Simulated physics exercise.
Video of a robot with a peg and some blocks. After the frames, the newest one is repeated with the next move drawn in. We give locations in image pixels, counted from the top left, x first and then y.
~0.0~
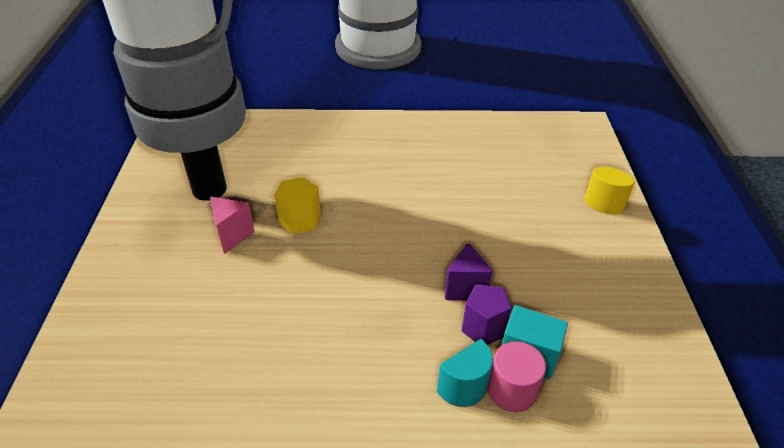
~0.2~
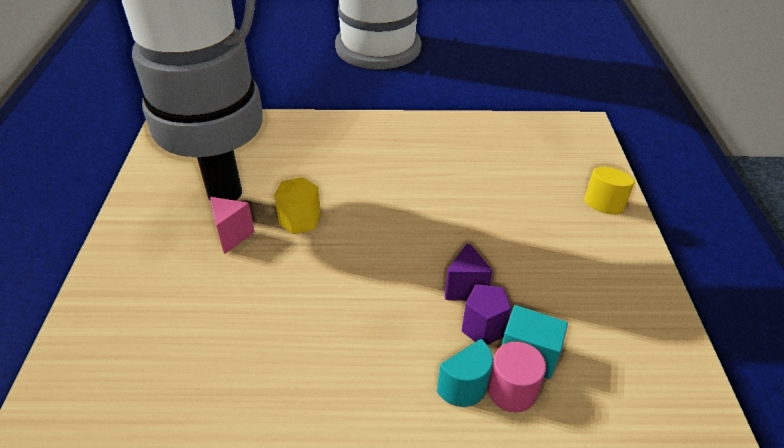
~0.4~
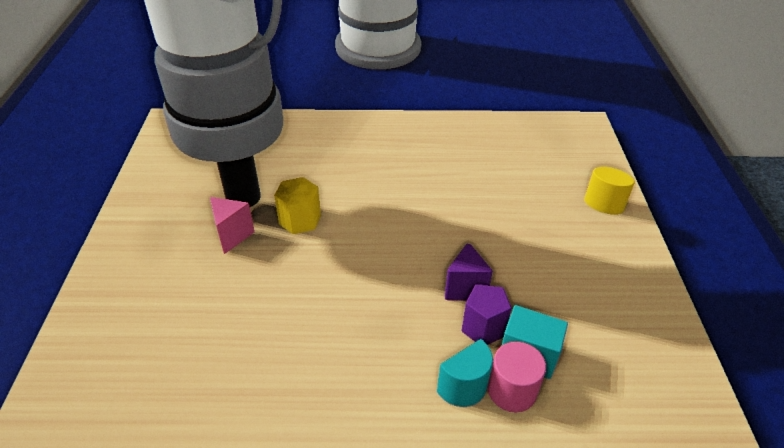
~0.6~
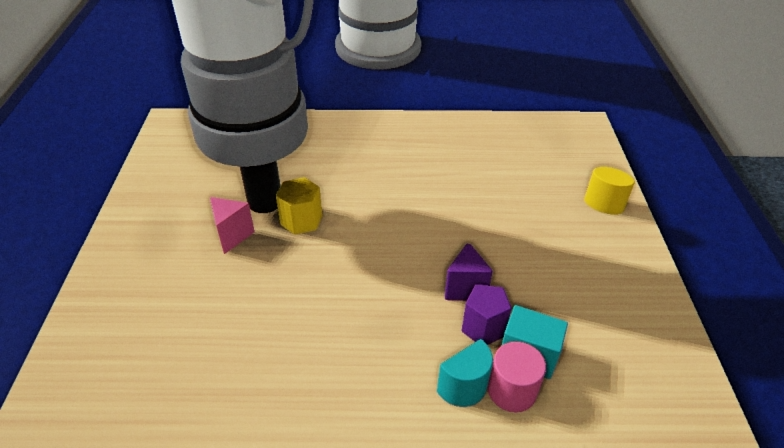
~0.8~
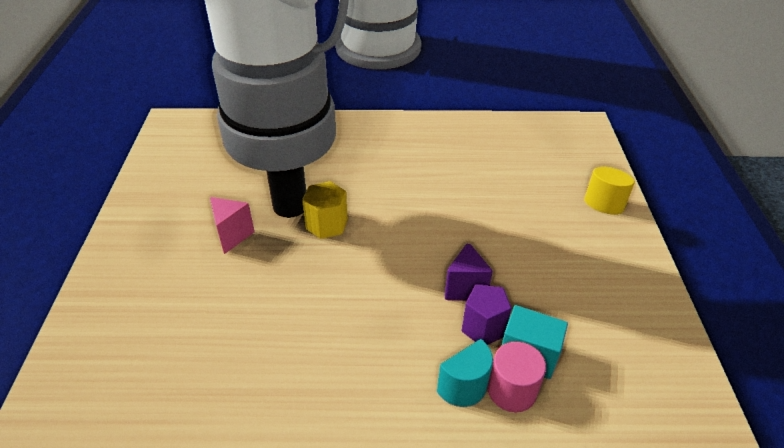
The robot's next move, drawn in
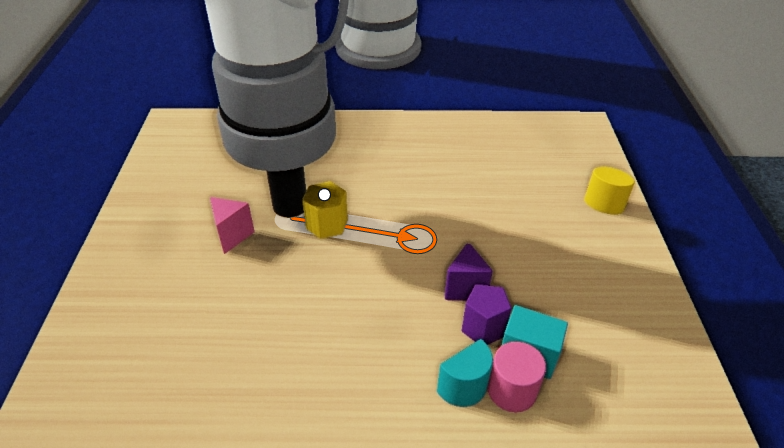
A robot arm's black peg starts just behind the pink triangular block on a wooden board and moves right, passing behind it toward the yellow six-sided block. The peg then meets the yellow block and pushes it a short way right, while the pink, purple and teal blocks stay still.
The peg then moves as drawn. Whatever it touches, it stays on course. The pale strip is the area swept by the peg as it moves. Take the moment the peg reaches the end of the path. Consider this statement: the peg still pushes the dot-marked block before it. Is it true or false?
Verdict: True.
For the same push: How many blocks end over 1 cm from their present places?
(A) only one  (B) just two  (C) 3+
Letter A.
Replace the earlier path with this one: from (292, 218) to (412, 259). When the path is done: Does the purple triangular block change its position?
I expect not.
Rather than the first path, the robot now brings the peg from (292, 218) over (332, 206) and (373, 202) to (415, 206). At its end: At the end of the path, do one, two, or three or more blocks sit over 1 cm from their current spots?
The number of blocks that move over 1 cm is one.
The drawn path runs from (292, 218) to (417, 239); the dot is on the yellow six-sided block.
What follows on the original path. One third of the way, peg at (332, 213); yellow six-sided block at (368, 201).
Two thirds of the way, peg at (375, 219); yellow six-sided block at (413, 208).
At the end, peg at (418, 227); pink triangular block not moved; yellow six-sided block at (458, 215).
